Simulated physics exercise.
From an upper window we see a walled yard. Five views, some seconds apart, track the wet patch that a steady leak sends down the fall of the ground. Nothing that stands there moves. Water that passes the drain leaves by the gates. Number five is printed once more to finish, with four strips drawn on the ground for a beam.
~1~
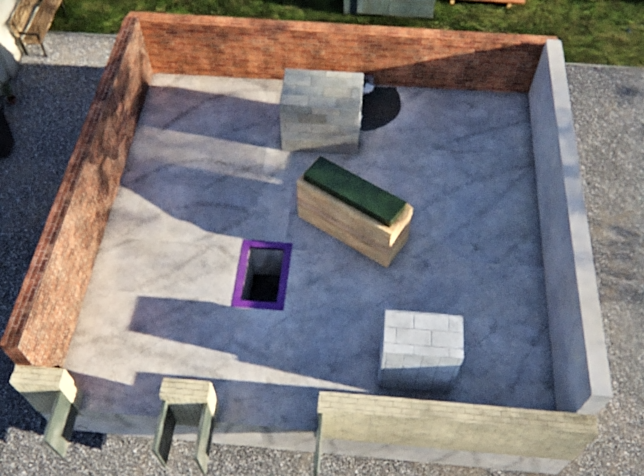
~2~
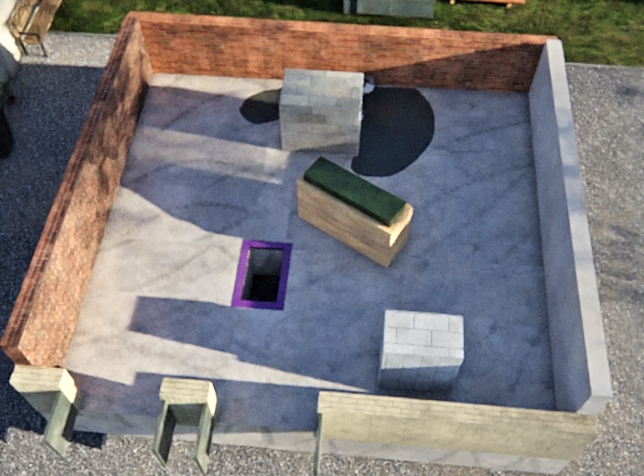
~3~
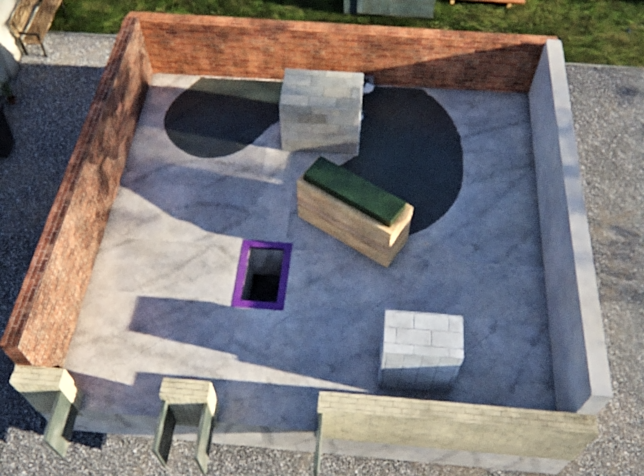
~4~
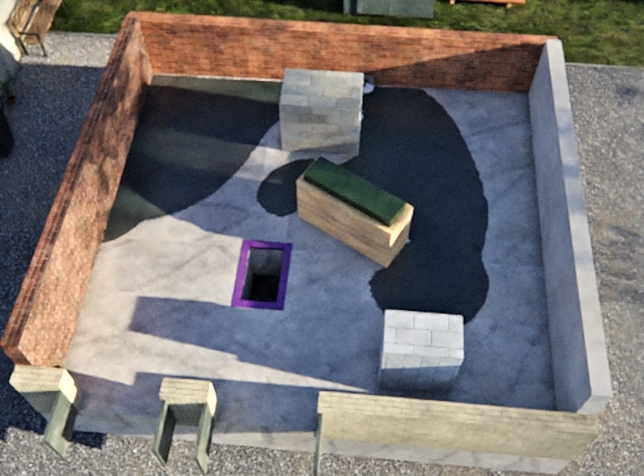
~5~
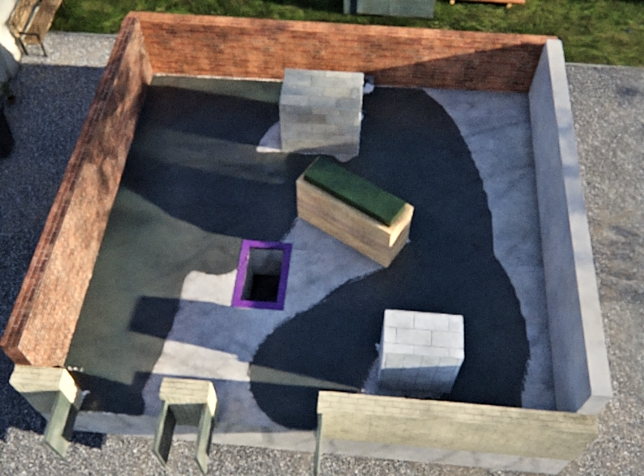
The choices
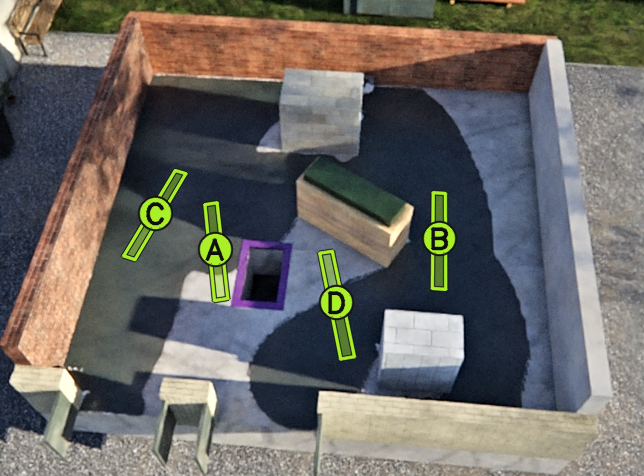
A walled yard with a pale paved floor, seen from an upper window, has red brick walls at the back and left and a grey wall at right. A grey block stands at the back, a green-topped one mid-yard and a whitish one lower right, near a purple-edged drain. From behind the back block, a dark wet patch spreads left and right, then forward around the blocks, while the drain stays dry.
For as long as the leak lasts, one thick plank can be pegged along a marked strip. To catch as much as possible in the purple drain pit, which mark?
Take A.
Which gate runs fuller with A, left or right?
More leaves on the left.
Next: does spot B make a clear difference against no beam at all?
No, it changes little.
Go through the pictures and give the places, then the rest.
The first frame shows outfall at (360, 80); purple drain pit at (263, 274); open gate at (129, 398); open gate at (269, 410); front seen at (386, 119), 3 % of the ground wet; purple drain pit still dry.
The second frame shows front seen at (254, 120), 9 % of the ground wet; purple drain pit still dry.
The third frame shows front seen at (175, 136), 22 % of the ground wet; purple drain pit still dry.
The fourth frame shows front seen at (119, 234), 39 % of the ground wet; purple drain pit still dry.
The fifth frame shows front seen at (90, 349), 67 % of the ground wet; purple drain pit still dry.
On the marked copy, A from (211, 203) to (221, 299); B from (439, 288) to (439, 193); C from (129, 257) to (180, 172); D from (326, 252) to (347, 357).
With A, about 8 % of the stream goes into the purple drain pit, about 92 % out by the gates.
With B, about 2 % of the stream goes into the purple drain pit, about 98 % out by the gates.
With C, about 2 % of the stream goes into the purple drain pit, about 98 % out by the gates.
With D, about 2 % of the stream goes into the purple drain pit, about 98 % out by the gates.
